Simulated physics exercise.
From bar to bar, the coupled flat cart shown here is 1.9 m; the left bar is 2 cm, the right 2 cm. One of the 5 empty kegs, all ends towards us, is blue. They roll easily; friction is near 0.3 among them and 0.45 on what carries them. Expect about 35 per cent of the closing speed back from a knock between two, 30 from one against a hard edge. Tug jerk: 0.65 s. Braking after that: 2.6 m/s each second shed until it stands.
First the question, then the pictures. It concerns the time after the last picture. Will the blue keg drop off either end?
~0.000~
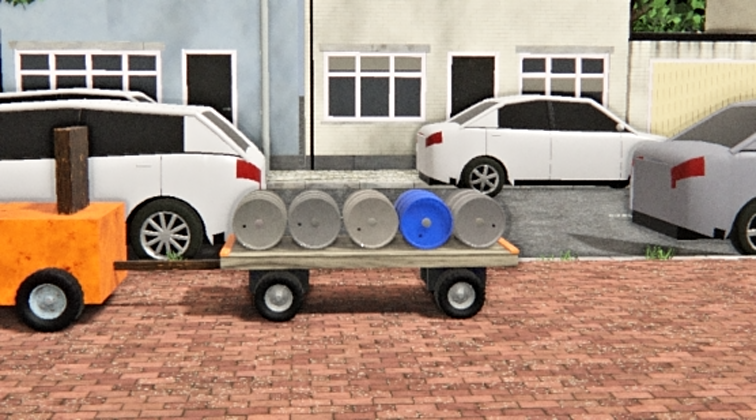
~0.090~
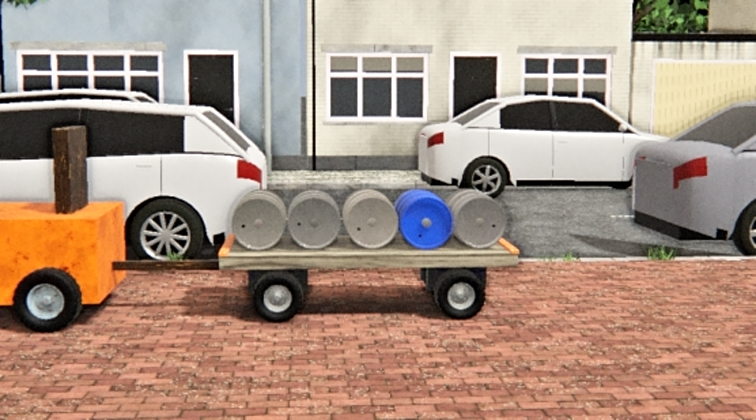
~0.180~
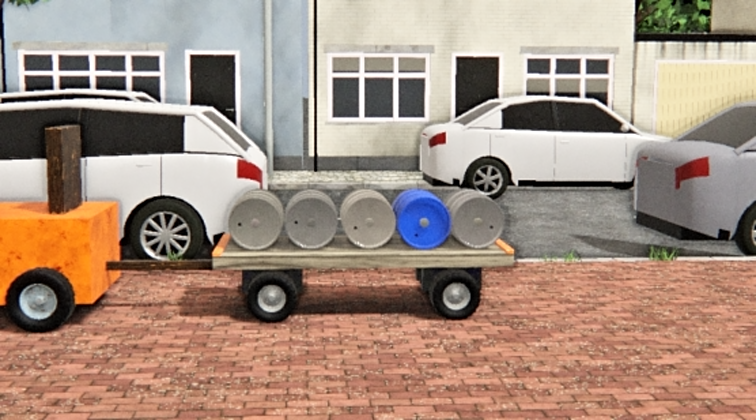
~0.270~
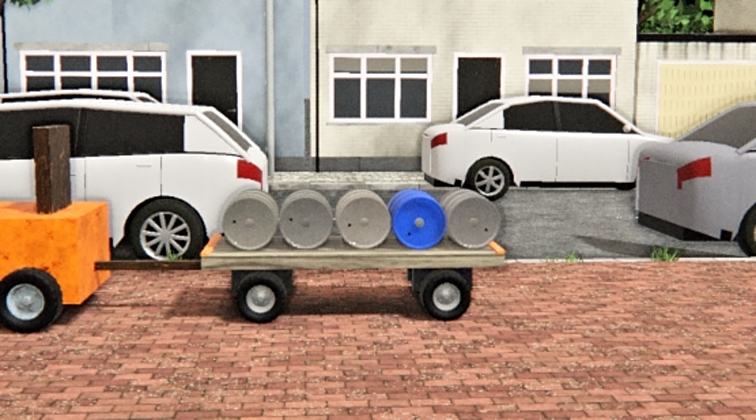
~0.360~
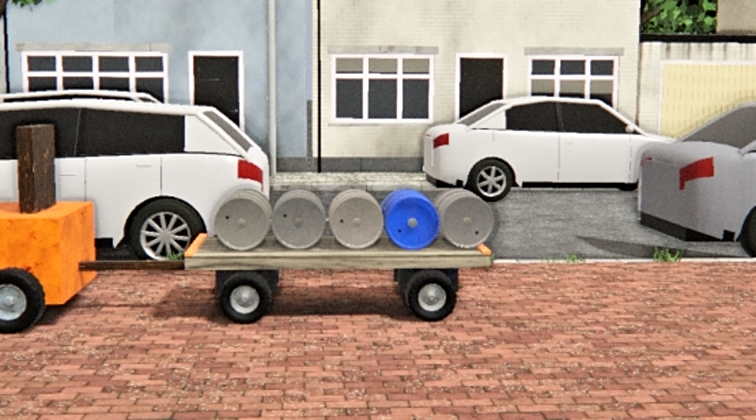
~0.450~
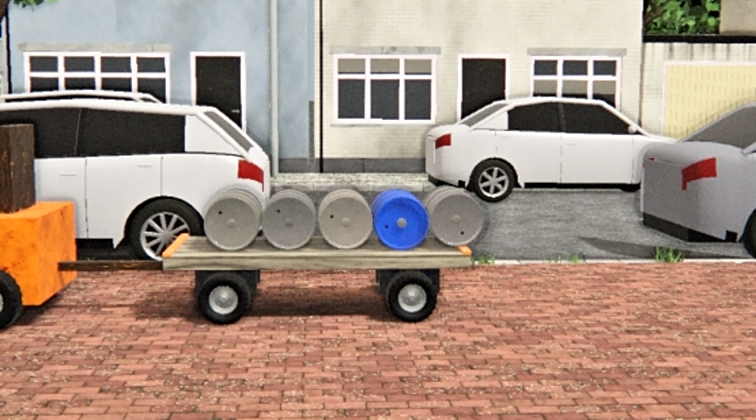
The blue keg falls off.
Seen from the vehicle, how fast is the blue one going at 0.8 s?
It's travelling at about 1.0 m/s.
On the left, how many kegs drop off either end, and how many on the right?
By side, that's 0 to the left and 2 to the right.
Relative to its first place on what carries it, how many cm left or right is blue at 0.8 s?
Shift of blue: 50, rightward.
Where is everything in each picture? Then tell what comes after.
The first frame shows blue at (427, 223); left bar at (224, 255); cart at rest; 5 of the 5 make up the bottom layer on the deck.
The second frame shows blue at (427, 223); left bar at (223, 255); cart moving left at 0.2 m/s.
The third frame shows blue at (424, 223); left bar at (216, 255); cart moving left at 0.6 m/s.
The fourth frame shows blue at (420, 223); left bar at (205, 255); cart moving left at 0.9 m/s.
The fifth frame shows blue at (413, 223); left bar at (188, 255); cart moving left at 1.3 m/s.
The sixth frame shows blue at (402, 223); left bar at (167, 255); cart moving left at 1.6 m/s.
After 0.8 s, blue is on the deck, 5 cm from the right bar, rolling right along the cart; 1 gone from the cart.
After 1.1 s, blue is over the right bar and falling; 2 gone from the cart.
At rest (5.3 s), blue is over the right bar and down; 2 gone from the cart.
